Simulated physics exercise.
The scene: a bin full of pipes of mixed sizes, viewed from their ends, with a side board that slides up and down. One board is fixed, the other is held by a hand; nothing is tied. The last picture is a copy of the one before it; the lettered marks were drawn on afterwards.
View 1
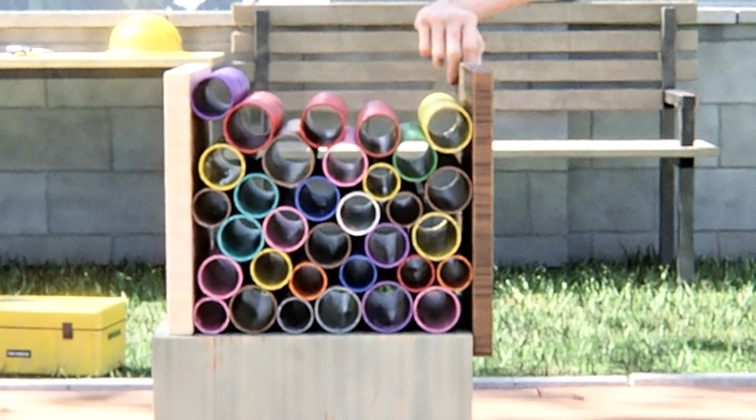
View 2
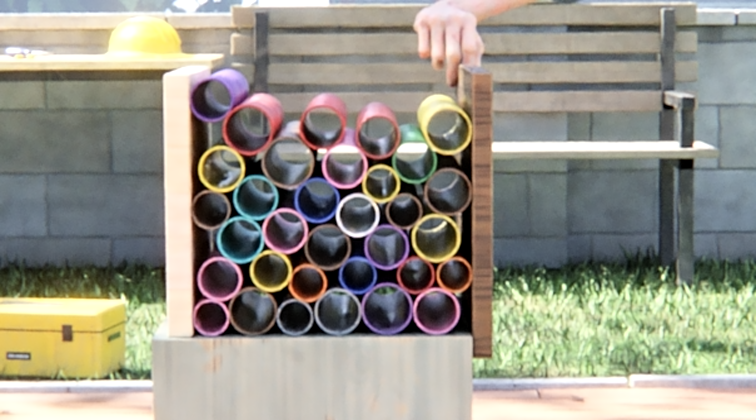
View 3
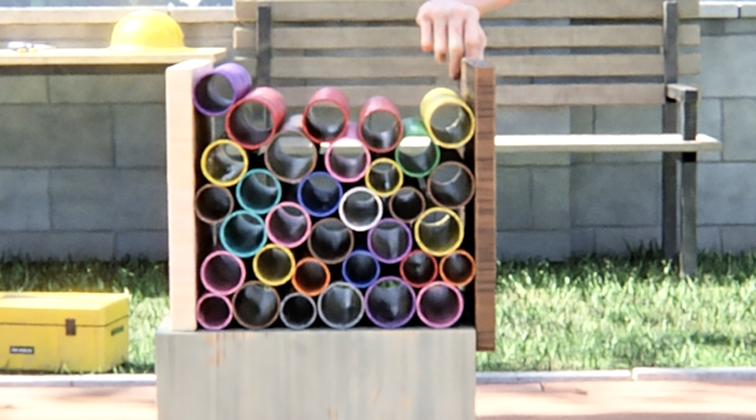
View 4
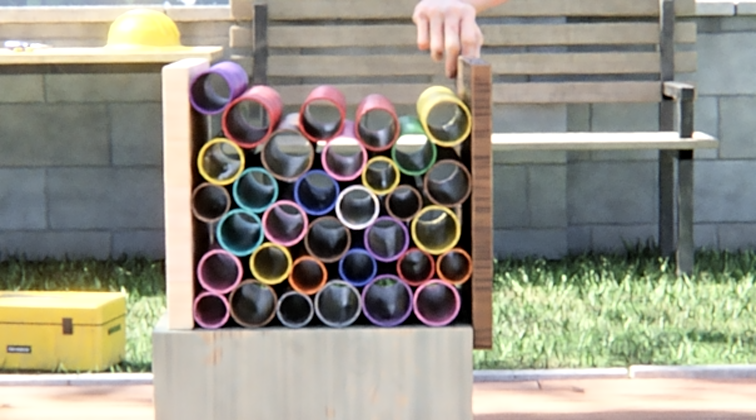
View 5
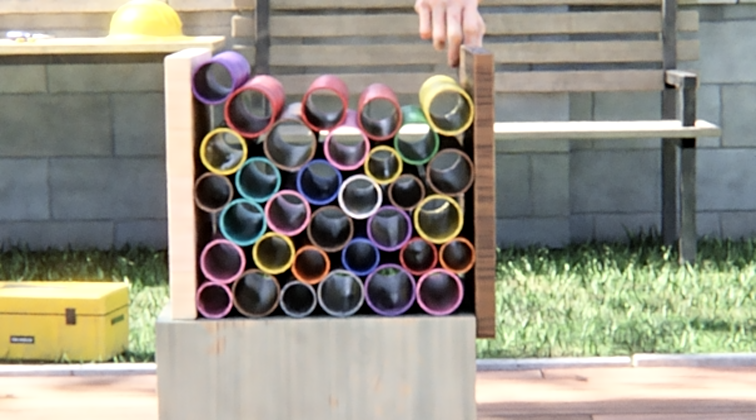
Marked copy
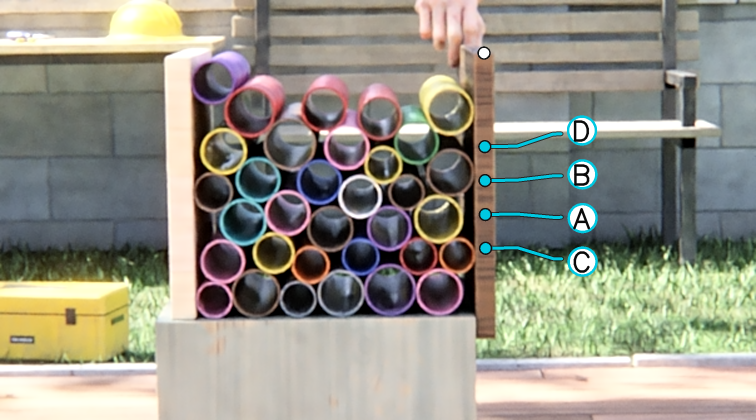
In a sunny yard by a bench, a hand holding the right side board of a bin of colourful pipes, all staying still.
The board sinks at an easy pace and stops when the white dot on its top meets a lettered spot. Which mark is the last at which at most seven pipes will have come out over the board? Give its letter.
At most to C.
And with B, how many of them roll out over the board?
It comes to one.
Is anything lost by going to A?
Yes.
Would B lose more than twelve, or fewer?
Fewer than twelve.
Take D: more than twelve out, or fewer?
Fewer than twelve.
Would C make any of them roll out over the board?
At C: Yes.
On the marked copy, A at (485, 214); B at (485, 181); C at (486, 248); D at (485, 147); the white dot at (484, 53).
Following C. Soon after the start, top of the board (475, 138).
Later, top of the board (475, 231).
In the end, top of the board (476, 248), about four out over the board.
As for the rest, A about four out over the board; B one out over the board; D none out over the board.
